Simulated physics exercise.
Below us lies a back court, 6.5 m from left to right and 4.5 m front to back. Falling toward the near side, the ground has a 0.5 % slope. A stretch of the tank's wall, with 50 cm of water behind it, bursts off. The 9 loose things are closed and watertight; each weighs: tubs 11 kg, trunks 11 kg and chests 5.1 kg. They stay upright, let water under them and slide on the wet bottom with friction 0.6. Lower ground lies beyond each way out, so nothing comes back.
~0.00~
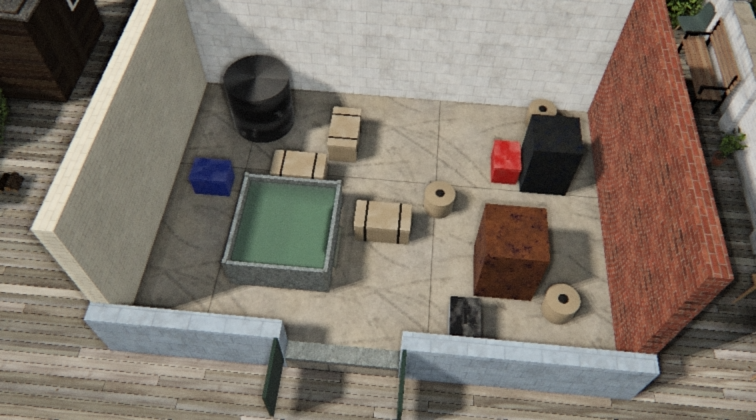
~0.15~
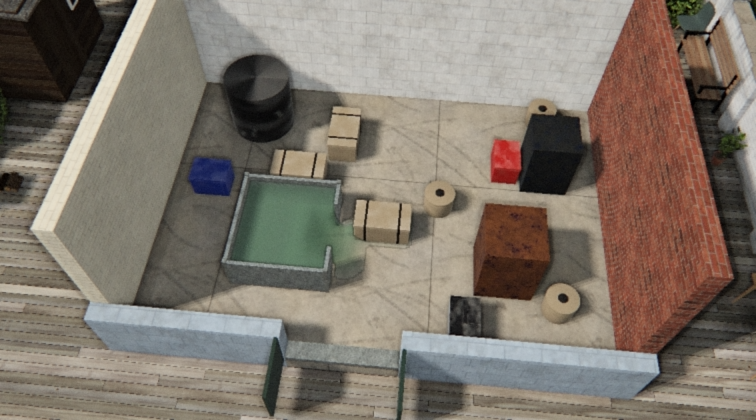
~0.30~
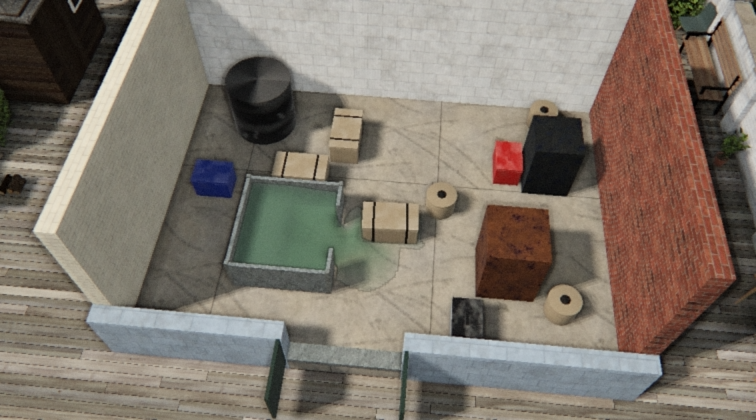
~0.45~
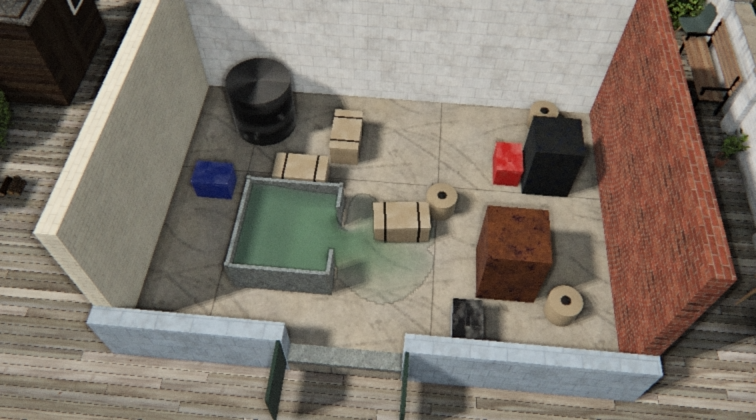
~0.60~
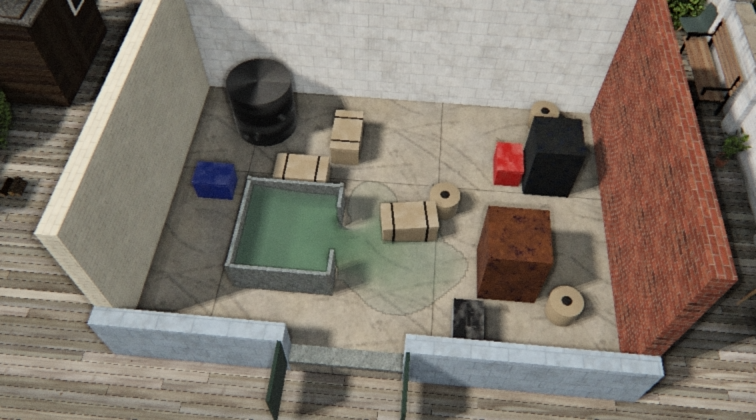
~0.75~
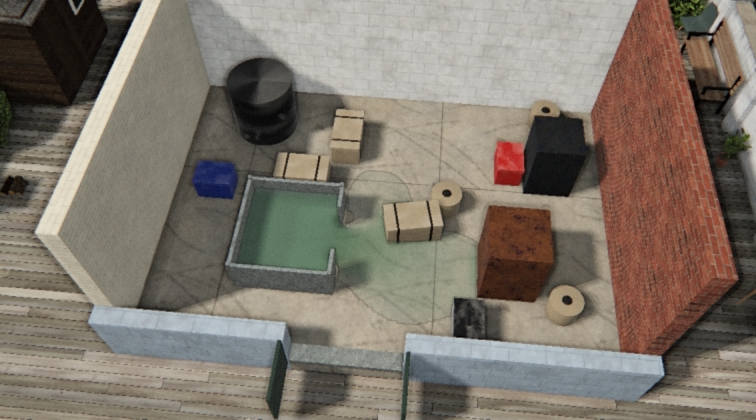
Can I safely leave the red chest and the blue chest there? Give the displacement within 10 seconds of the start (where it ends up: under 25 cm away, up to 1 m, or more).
The red chest goes a long way; the blue chest hardly moves.
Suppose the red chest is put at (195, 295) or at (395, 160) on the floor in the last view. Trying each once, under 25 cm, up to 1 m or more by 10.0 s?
Spot one - it barely budges; spot two - it creeps some distance.
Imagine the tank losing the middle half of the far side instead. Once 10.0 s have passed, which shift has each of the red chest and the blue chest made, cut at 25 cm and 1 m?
Here's how it goes: The red chest winds up well off, and the blue chest winds up well off.
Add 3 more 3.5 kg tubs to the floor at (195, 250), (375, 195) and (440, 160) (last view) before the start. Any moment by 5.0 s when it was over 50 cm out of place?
Answers, first to last: Not exceeding, not exceeding, exceeding.
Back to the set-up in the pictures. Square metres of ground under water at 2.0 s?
About 12 m2.
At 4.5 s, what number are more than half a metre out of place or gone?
4.
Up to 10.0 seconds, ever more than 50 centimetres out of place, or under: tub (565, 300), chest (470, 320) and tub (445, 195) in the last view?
First one stayed inside, second one went too far, third one went too far.
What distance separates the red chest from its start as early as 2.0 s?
By that time, close to 0 cm.
After 2.0 s the red chest is near (511, 156), 0.0 m from its start, aground; the blue chest is near (213, 172), 0.0 m from its start, aground; 0 of 9 are out; 2 afloat.
After 4.5 s the red chest is near (509, 111), 0.9 m from its start, afloat; the blue chest is near (213, 172), 0.0 m from its start, aground; 0 of 9 are out; 3 afloat.
After 7.0 s the red chest is near (465, 113), 1.1 m from its start, afloat; the blue chest is near (213, 172), 0.0 m from its start, aground; 0 of 9 are out; 3 afloat.
After 10.0 s the red chest is near (435, 117), 1.4 m from its start, afloat; the blue chest is near (213, 172), 0.0 m from its start, aground; 0 of 9 are out; 3 afloat.
